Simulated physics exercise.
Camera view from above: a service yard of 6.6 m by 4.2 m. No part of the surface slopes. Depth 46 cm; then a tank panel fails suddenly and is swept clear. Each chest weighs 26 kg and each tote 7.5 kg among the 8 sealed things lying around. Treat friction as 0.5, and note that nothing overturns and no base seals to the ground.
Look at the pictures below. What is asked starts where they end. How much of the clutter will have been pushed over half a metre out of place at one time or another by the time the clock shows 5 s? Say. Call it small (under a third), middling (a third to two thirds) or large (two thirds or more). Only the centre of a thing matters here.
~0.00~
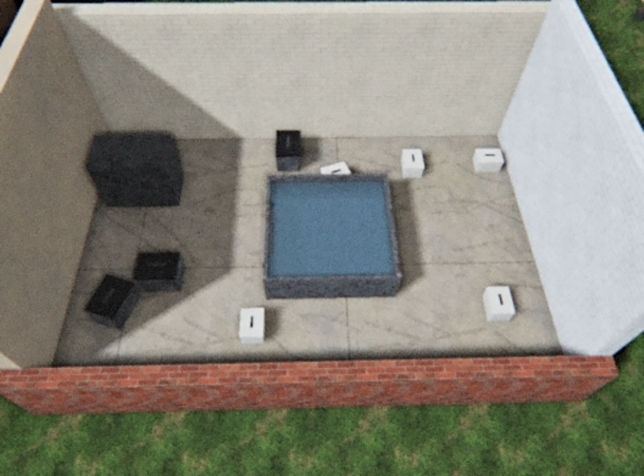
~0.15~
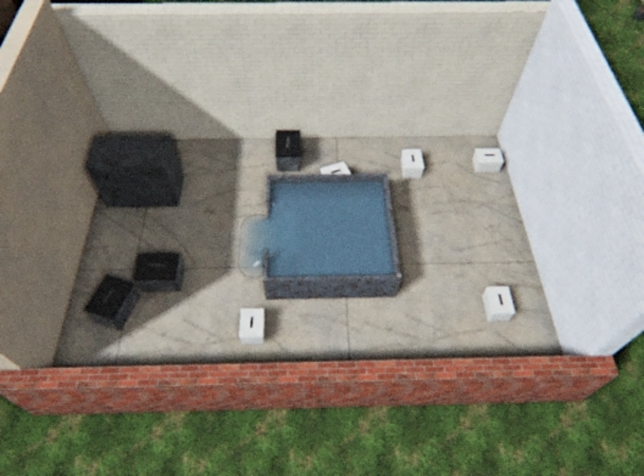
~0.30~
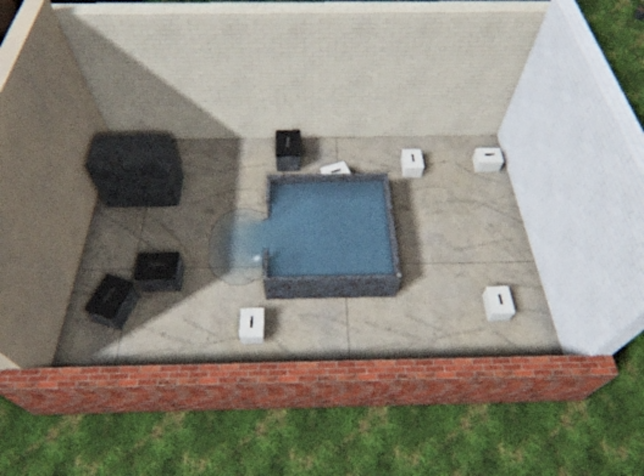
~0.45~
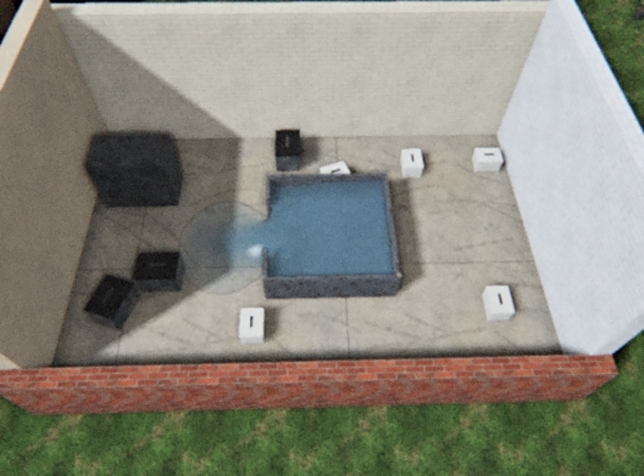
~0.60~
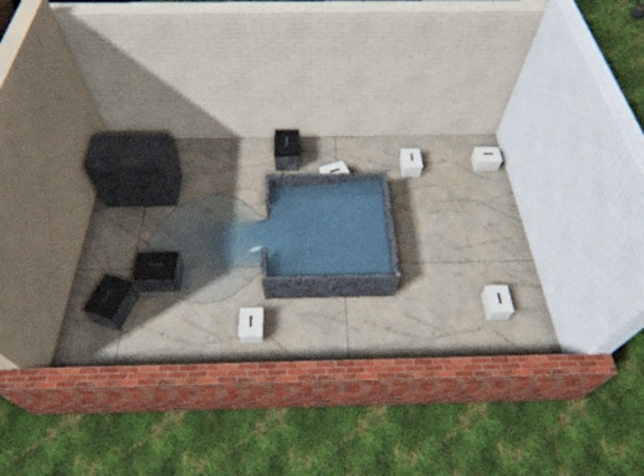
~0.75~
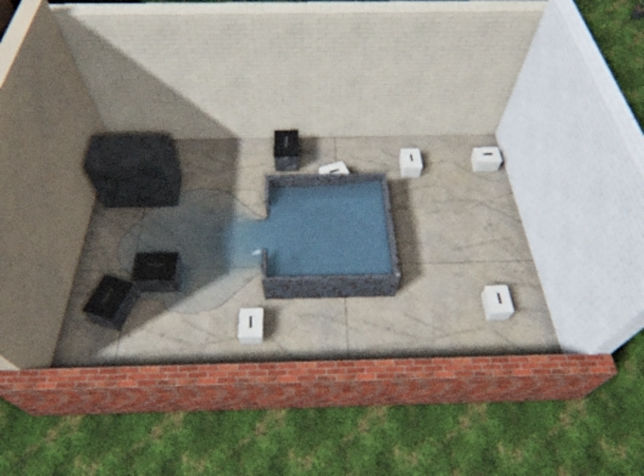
Small, under a third.
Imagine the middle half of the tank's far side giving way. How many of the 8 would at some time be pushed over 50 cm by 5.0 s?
Then the count would be 4.
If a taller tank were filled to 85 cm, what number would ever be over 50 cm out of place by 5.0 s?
The count would be 3.
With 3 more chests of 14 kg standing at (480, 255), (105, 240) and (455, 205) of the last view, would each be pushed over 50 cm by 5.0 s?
Order as given: Stays inside it, goes farther, stays inside it.
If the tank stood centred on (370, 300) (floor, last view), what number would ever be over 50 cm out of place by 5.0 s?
Result: 3.
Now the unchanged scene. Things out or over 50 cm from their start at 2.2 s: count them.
By that point, 0.
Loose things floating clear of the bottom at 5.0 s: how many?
I'd say 1 of them.
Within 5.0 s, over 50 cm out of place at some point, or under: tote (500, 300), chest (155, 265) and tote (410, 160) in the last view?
Well, in that order it's not reaching it, topping it, not reaching it.
After 1.1 s 0 of 8 are over 50 cm from their spots; 0 afloat.
After 2.2 s 0 of 8 are over 50 cm from their spots; 0 afloat.
After 3.5 s 2 of 8 are over 50 cm from their spots; 1 afloat.
After 5.0 s 2 of 8 are over 50 cm from their spots, and 2 have been at some point; 1 afloat.
